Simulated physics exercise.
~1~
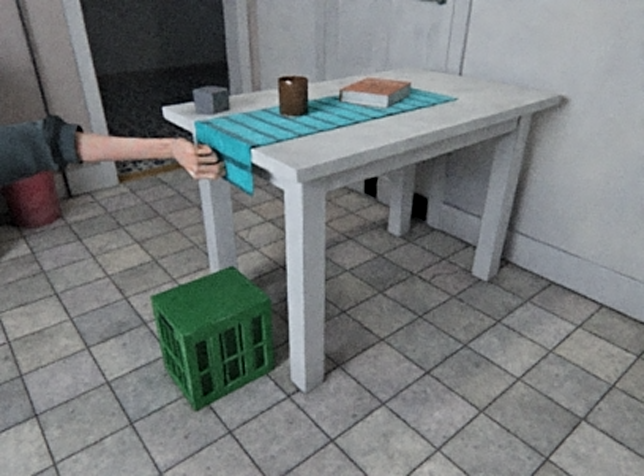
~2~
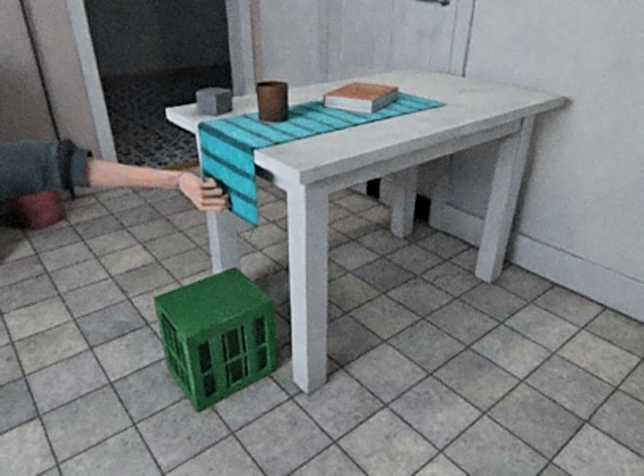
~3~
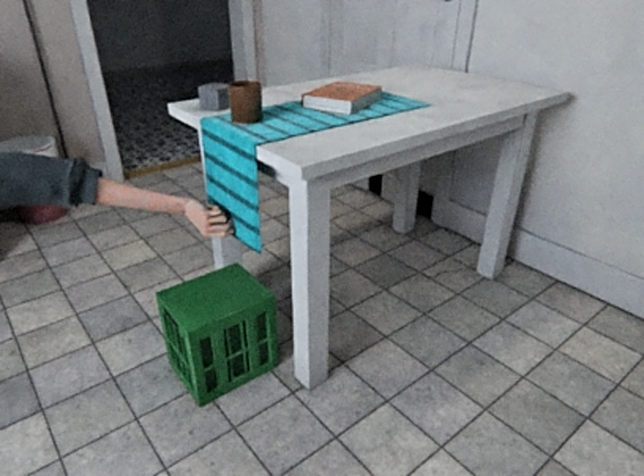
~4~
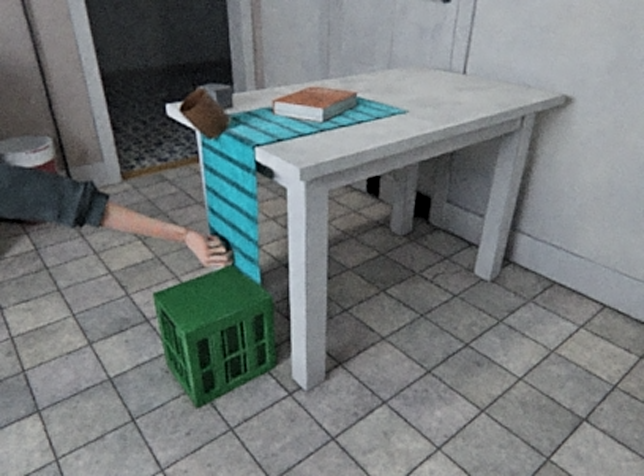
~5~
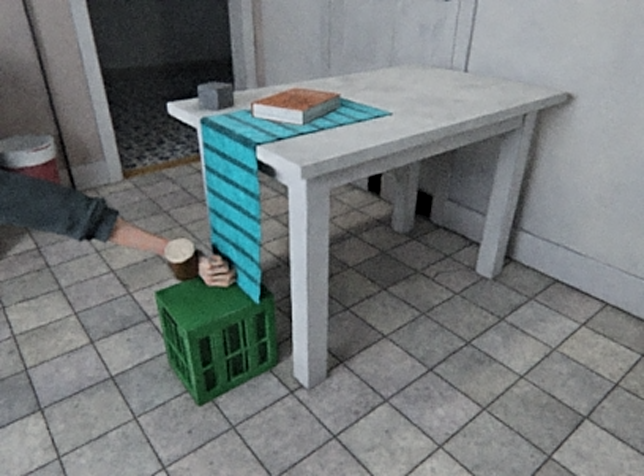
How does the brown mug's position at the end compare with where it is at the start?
At the start the brown mug stands on the cloth on top of the white table. By the end it is off the table, down to the left by the hand and just above the green crate.
